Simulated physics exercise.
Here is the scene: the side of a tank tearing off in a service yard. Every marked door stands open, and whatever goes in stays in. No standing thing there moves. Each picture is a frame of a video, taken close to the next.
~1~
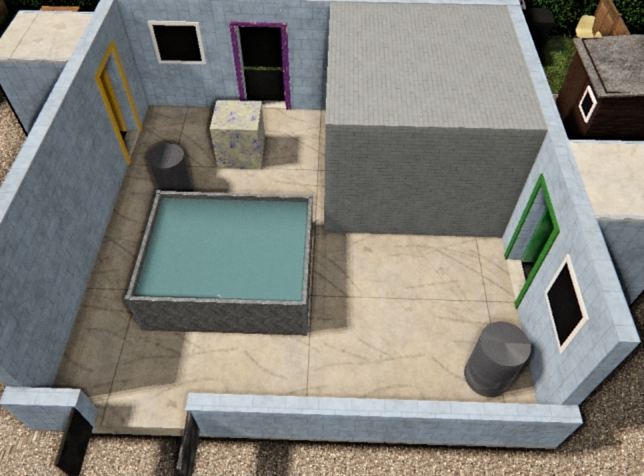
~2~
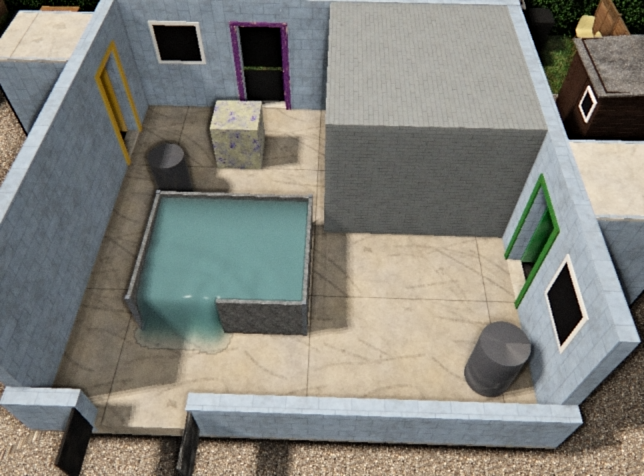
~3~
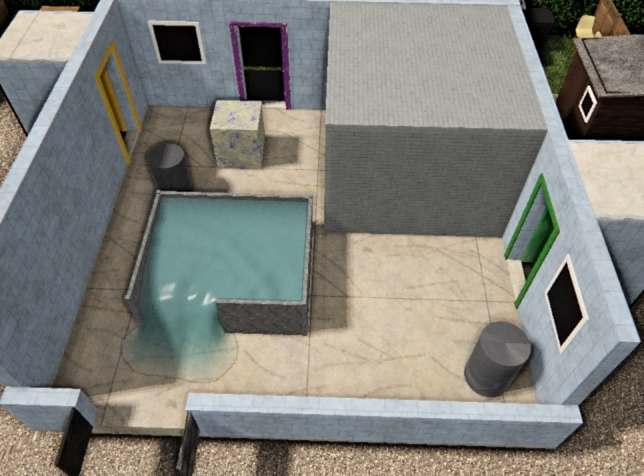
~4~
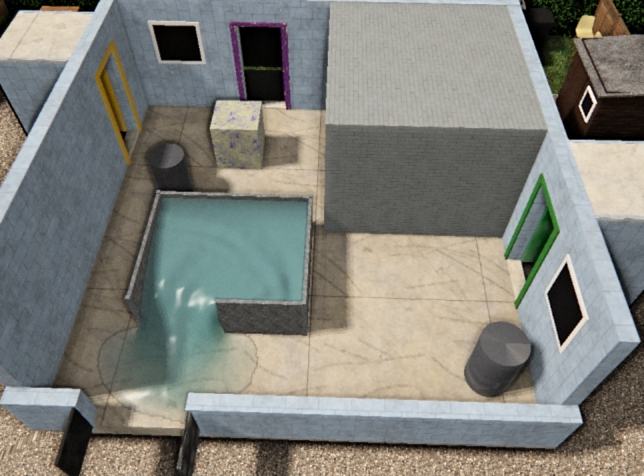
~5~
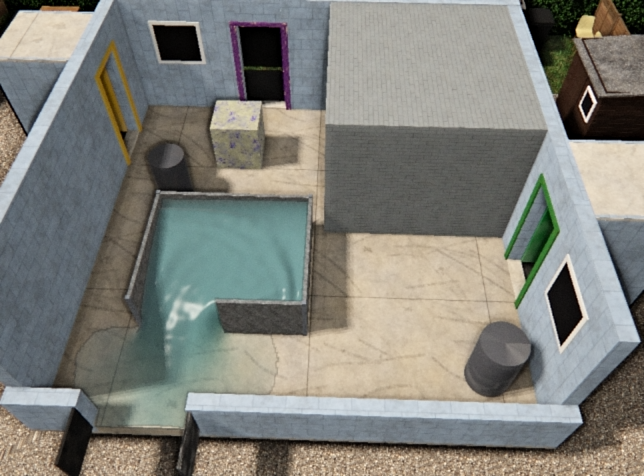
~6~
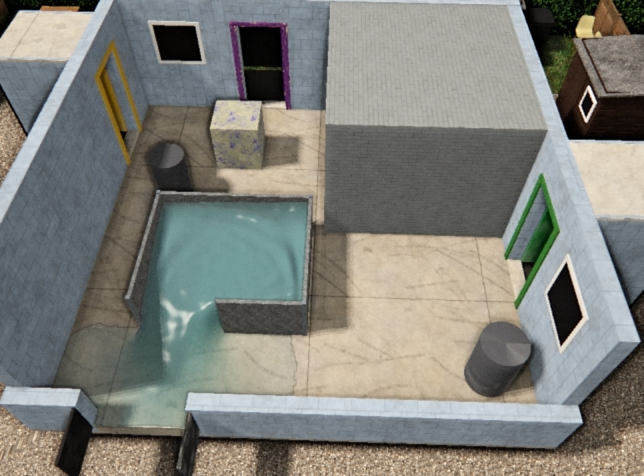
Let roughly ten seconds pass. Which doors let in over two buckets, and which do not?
I predict the yellow door will remain at two buckets or below; I predict the purple door will remain at two buckets or below; I predict the green door will overshoot two buckets.
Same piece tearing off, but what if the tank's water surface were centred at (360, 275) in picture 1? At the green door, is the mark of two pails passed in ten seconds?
Green: Above.
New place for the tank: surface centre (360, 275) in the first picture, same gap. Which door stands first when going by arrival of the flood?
My pick is the green one.
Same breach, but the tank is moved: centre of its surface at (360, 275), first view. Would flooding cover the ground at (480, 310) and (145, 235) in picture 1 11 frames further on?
Soaked, bone-dry.
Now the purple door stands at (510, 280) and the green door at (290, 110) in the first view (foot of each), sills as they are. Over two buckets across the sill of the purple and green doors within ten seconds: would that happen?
Well, the purple door tops the limit, but the green door comes up short.
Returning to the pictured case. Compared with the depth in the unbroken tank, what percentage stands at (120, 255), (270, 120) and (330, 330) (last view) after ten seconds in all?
Some 4, 4 and 4 in a hundred.
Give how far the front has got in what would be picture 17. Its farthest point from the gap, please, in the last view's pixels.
At roughly (541, 424).
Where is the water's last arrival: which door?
Answer: The purple door.
A moment on, water covers 15 % of the floor; the yellow door not reached, the purple door not reached, the green door not reached.
Next, water covers 35 % of the floor; the yellow door not reached, the purple door not reached, the green door not reached.
Then, water covers 55 % of the floor; the yellow door wet at the sill, nothing in, the purple door not reached, the green door wet at the sill, nothing in.
Later, water covers 70 % of the floor; the yellow door wet at the sill, nothing in, the purple door wet at the sill, nothing in, the green door under two buckets in.
In the end, water covers 95 % of the floor; the yellow door wet at the sill, nothing in, the purple door wet at the sill, nothing in, the green door over two buckets in.
